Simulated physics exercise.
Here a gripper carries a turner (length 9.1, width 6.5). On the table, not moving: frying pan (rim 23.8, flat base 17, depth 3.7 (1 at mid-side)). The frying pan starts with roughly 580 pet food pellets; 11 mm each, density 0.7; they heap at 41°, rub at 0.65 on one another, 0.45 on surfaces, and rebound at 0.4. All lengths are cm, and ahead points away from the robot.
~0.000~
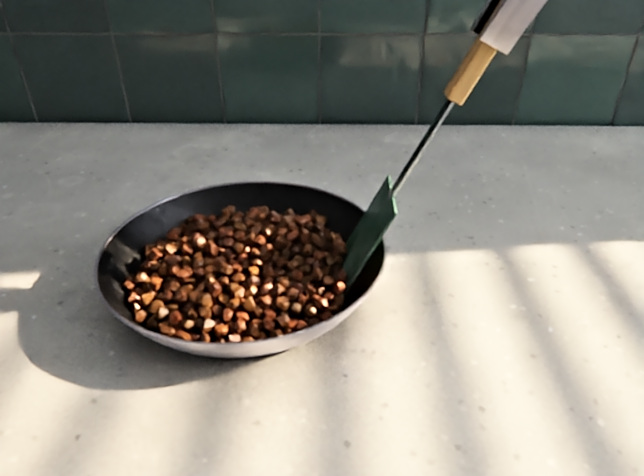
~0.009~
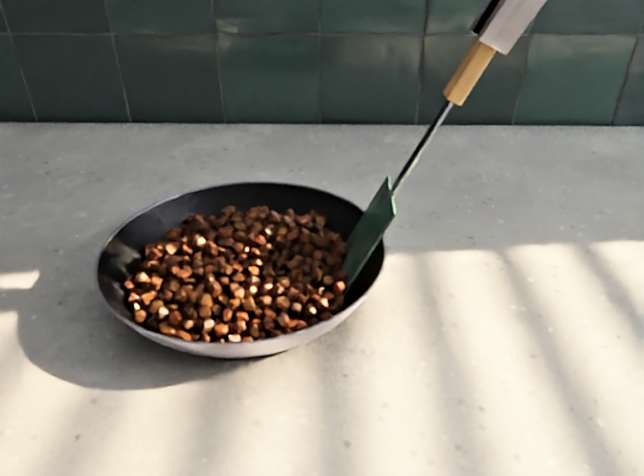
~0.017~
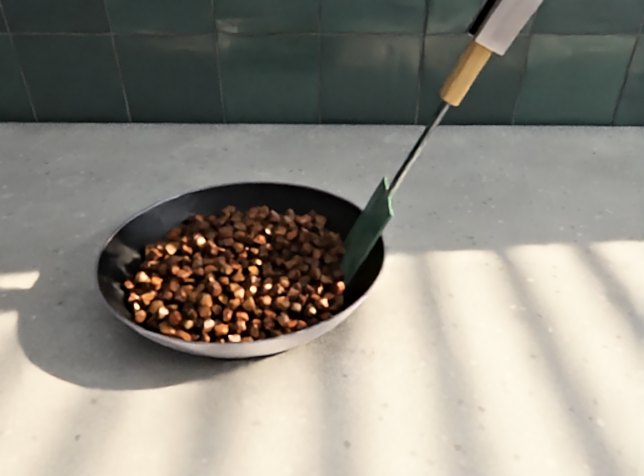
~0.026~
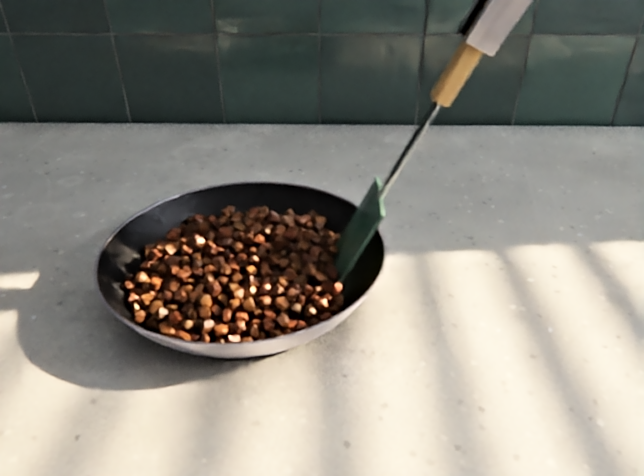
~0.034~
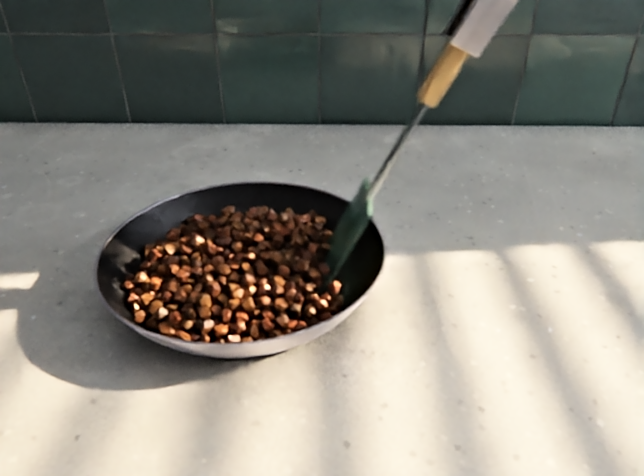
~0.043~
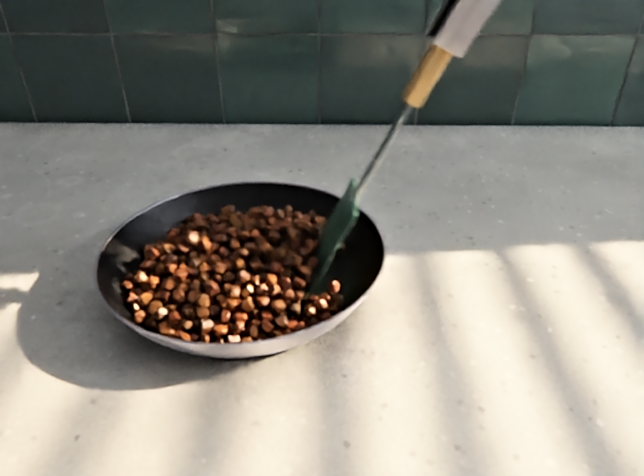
A green turner with a wooden collar, held by a gripper at the upper right, rests inside the right edge of a dark frying pan, then slides slowly left into the heaped brown pellets. The pan sits still on a pale grey speckled counter striped with sunlight, before dark green tiles. The view, from slightly above the front, stays fixed, and the heap barely shifts.
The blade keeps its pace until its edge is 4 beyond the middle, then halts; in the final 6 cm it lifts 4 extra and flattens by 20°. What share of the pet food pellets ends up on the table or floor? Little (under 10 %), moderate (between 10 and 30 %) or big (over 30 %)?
On the table or floor the share is moderate, between 10 and 30 %.
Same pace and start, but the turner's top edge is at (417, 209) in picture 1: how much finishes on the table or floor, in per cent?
Some 15 per cent.
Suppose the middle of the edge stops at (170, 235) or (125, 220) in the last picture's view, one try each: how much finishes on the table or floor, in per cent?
Some 20 and 35 per cent.
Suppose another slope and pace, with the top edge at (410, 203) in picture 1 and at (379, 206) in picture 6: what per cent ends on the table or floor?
Some 15 per cent.
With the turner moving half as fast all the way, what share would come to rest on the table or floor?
Then about 0 per cent.
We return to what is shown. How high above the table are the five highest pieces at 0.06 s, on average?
Roughly 6 cm.
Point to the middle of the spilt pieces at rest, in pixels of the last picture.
Near (25, 269).
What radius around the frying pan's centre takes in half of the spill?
Some 22 cm.
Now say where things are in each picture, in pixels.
The first frame shows turner top edge at (392, 193), sloping 64°; upper third of the load around (248, 254), from x 130 to 340, top at y 210; 576 in the frying pan.
The second frame shows turner top edge at (392, 193), sloping 64°; upper third of the load around (246, 254), from x 130 to 340, top at y 210.
The third frame shows turner top edge at (388, 194), sloping 64°; upper third of the load around (249, 254), from x 130 to 340, top at y 210.
The fourth frame shows turner top edge at (381, 195), sloping 64°; upper third of the load around (249, 253), from x 130 to 340, top at y 210.
The fifth frame shows turner top edge at (369, 195), sloping 64°; upper third of the load around (249, 252), from x 130 to 340, top at y 210.
The sixth frame shows turner top edge at (355, 196), sloping 64°; upper third of the load around (249, 249), from x 130 to 340, top at y 210; 576 in the frying pan.
By 0.06 s, sloping 63°, highest piece 6 above the table; 576 in the frying pan.
By 0.09 s, sloping 57°, highest piece 8 above the table; 576 in the frying pan.
By 0.30 s, sloping 44°, highest piece 6 above the table; 482 in the frying pan, 87 on the table or floor, 7 on the blade or in flight.
By 1.35 s, sloping 44°, highest piece 5 above the table; 480 in the frying pan, 96 on the table or floor.
Final count, 480 in the frying pan, 96 on the table or floor. That is 17 % on the table or floor.
